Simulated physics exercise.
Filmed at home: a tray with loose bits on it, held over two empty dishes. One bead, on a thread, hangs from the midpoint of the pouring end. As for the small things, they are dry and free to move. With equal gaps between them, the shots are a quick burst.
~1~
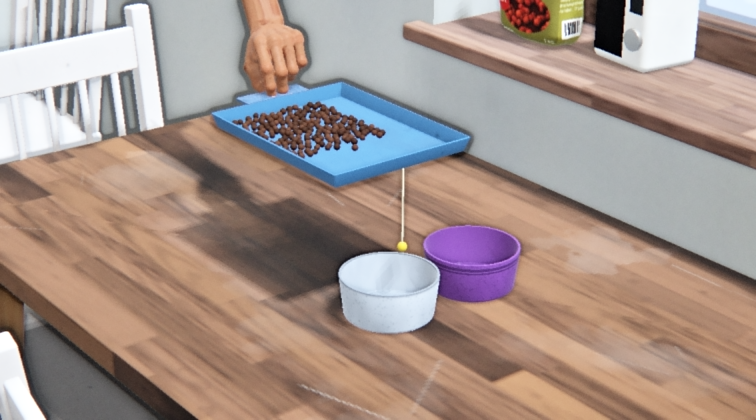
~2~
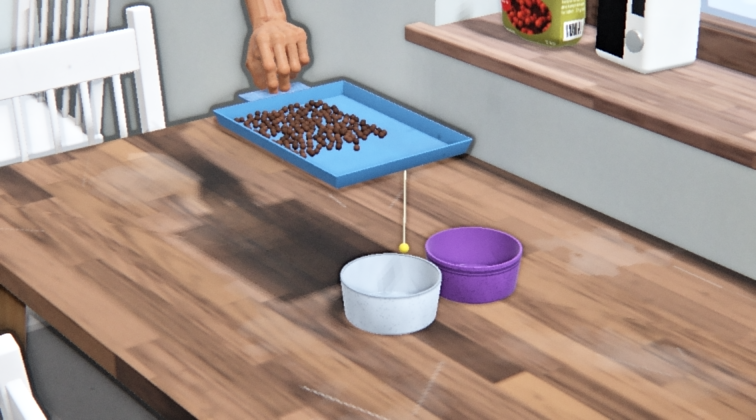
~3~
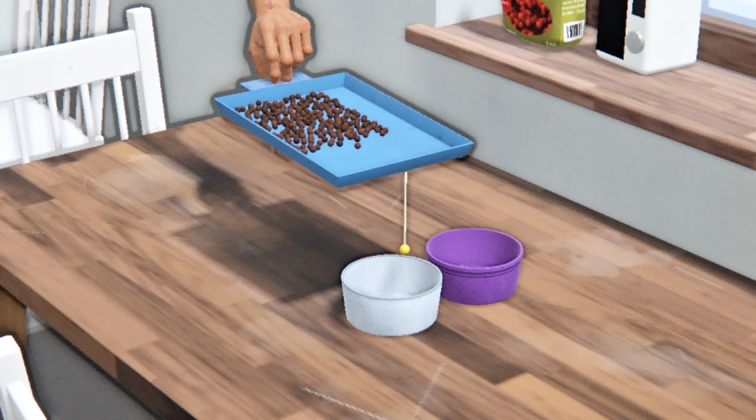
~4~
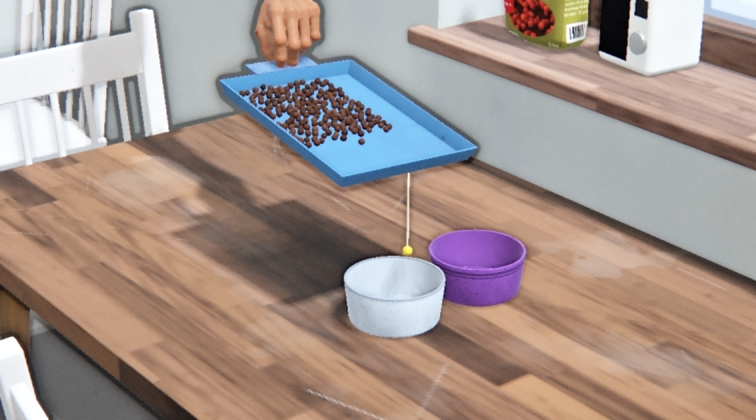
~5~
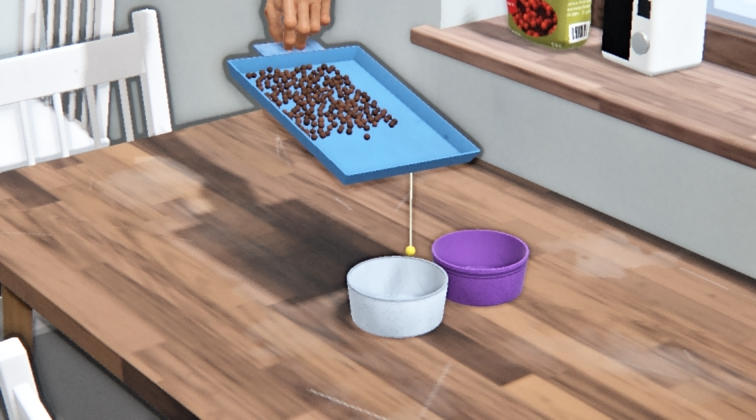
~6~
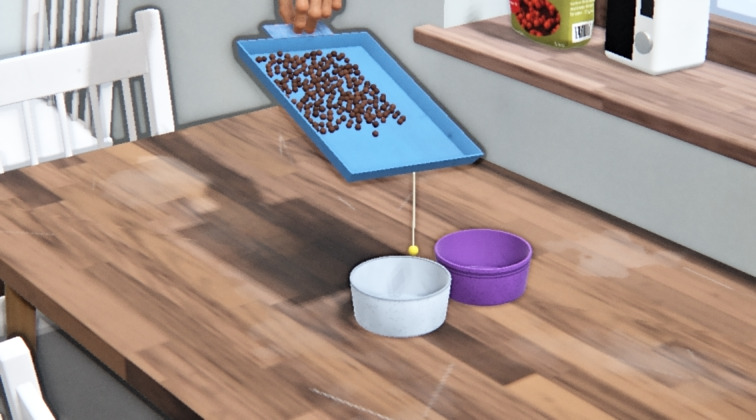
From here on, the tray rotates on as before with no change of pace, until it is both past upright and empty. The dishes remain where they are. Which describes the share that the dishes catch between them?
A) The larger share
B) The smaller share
The larger share.
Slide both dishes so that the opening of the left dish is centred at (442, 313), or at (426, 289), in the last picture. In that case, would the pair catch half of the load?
At place one the minor share; at place two the bulk.
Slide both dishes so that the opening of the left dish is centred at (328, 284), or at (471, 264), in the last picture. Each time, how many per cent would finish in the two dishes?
Approximately 10 percent, followed by approximately 80 percent.
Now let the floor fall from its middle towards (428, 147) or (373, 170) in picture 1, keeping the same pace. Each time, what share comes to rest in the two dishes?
That comes to 90 per cent the first time and 40 per cent the second.
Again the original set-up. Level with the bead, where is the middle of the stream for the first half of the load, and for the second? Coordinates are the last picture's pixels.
The opening part goes through (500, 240); what follows goes through (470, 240).
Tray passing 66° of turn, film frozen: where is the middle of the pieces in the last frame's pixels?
Around (469, 177).
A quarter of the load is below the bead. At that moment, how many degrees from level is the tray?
Around 70° at that moment.
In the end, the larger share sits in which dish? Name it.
The one to the right.
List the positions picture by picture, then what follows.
The first picture shows corners of the pouring end (336, 172) and (463, 137), level; middle of the load (309, 128), allspice berries; left dish (420, 308); right dish (503, 278); bead on its thread (402, 247).
The second picture shows corners of the pouring end (338, 174) and (465, 139), level; middle of the load (310, 127).
The third picture shows corners of the pouring end (339, 174) and (467, 142), tipped barely, lowest at the right corner; middle of the load (312, 121).
The fourth picture shows corners of the pouring end (344, 173) and (470, 146), tipped a little, lowest at the right corner; middle of the load (316, 110).
The fifth picture shows corners of the pouring end (348, 171) and (474, 149), tipped clearly, lowest at the right corner; middle of the load (322, 99).
The sixth picture shows corners of the pouring end (353, 169) and (477, 151), tipped clearly, lowest at the right corner; middle of the load (331, 89), roughly a quarter on the move; left dish (432, 311); right dish (515, 281).
Just after the last frame, tray tipped steeply; roughly half on the tray; about a tenth in the right dish; just a few outside both; roughly half in the air.
A moment on, tray tipped past a quarter turn; about a tenth on the tray; just a few in the left dish; roughly two thirds in the right dish; roughly a quarter outside both; about a tenth in the air.
Further on, tray tipped past a quarter turn; just a few in the left dish; the larger part in the right dish; roughly a quarter outside both.
When it is over, tray tipped past a quarter turn; just a few in the left dish; the larger part in the right dish; roughly a quarter outside both.
